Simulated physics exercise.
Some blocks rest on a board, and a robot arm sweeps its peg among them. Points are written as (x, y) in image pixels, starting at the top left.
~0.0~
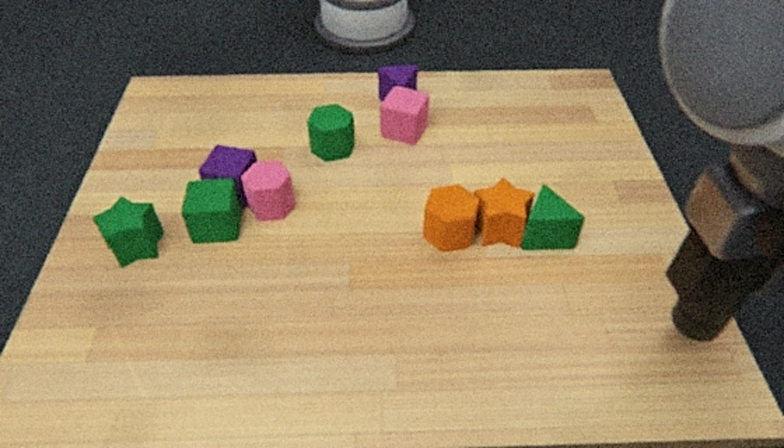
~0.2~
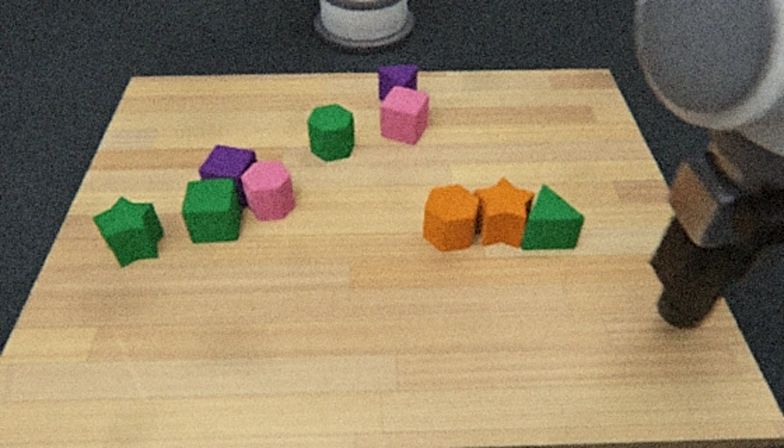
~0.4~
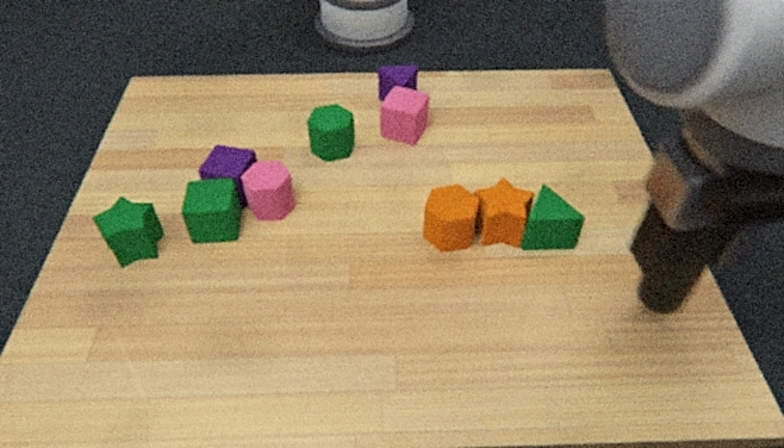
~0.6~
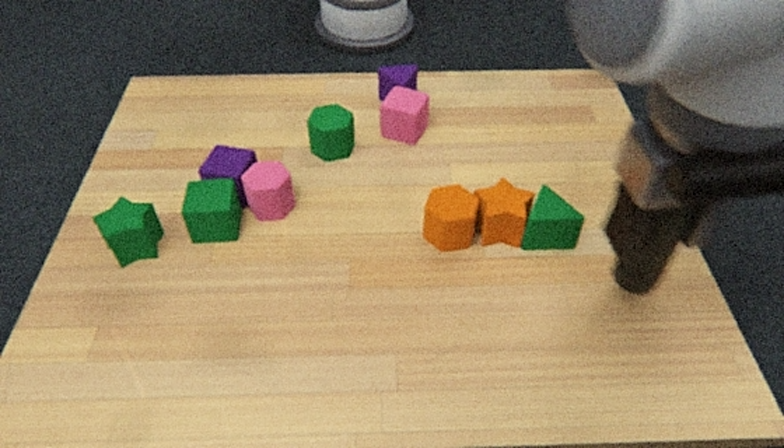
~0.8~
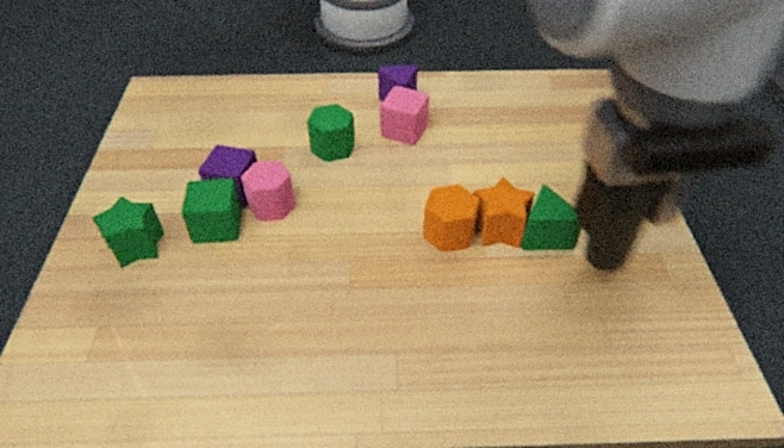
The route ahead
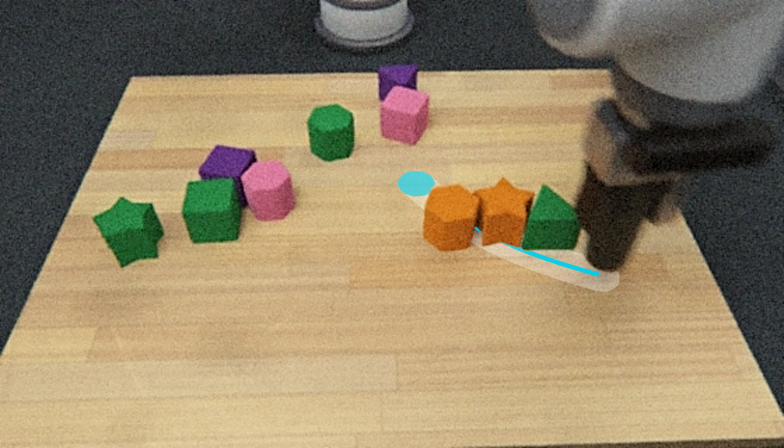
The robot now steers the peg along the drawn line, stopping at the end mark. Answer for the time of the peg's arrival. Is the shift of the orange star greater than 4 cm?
Yes
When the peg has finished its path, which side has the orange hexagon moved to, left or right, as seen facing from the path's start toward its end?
The orange hexagon is shifted sideways to the left, facing along the path from start to end.
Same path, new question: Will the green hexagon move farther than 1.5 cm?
I expect not.
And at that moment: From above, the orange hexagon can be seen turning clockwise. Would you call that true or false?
The claim does not hold.
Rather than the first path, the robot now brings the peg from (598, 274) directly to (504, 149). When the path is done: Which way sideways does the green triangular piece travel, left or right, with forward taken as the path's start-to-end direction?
It goes toward the left-hand side.
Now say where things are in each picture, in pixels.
In the first picture, lower end of the peg (695, 323), tops of blocks, green hexagon (330, 116), pink square piece (405, 99), orange hexagon (452, 202), orange star (505, 197), green triangular piece (553, 206).
In the second picture, peg (680, 312), blocks as before.
In the third picture, peg (659, 297), blocks as before.
In the fourth picture, peg (634, 278), blocks as before.
In the fifth picture, peg (605, 257), green hexagon (330, 116), pink square piece (405, 99), orange hexagon (452, 202), orange star (505, 197), green triangular piece (553, 206).
The drawn path runs from (598, 274) over (492, 236) to (416, 183).
On the path given first. One third of the way, peg (529, 233); orange star (494, 190); green triangular piece (547, 193).
Two thirds of the way, peg (464, 200); orange hexagon (419, 193), turned 55° anticlockwise; orange star (457, 160), turned 60° clockwise; green triangular piece (544, 190), turned 20° clockwise.
At the end, peg (417, 165); green hexagon not moved; pink square piece not moved; orange hexagon (403, 189), turned 95° anticlockwise; orange star (440, 133), turned 105° clockwise; green triangular piece (544, 190), turned 20° clockwise.
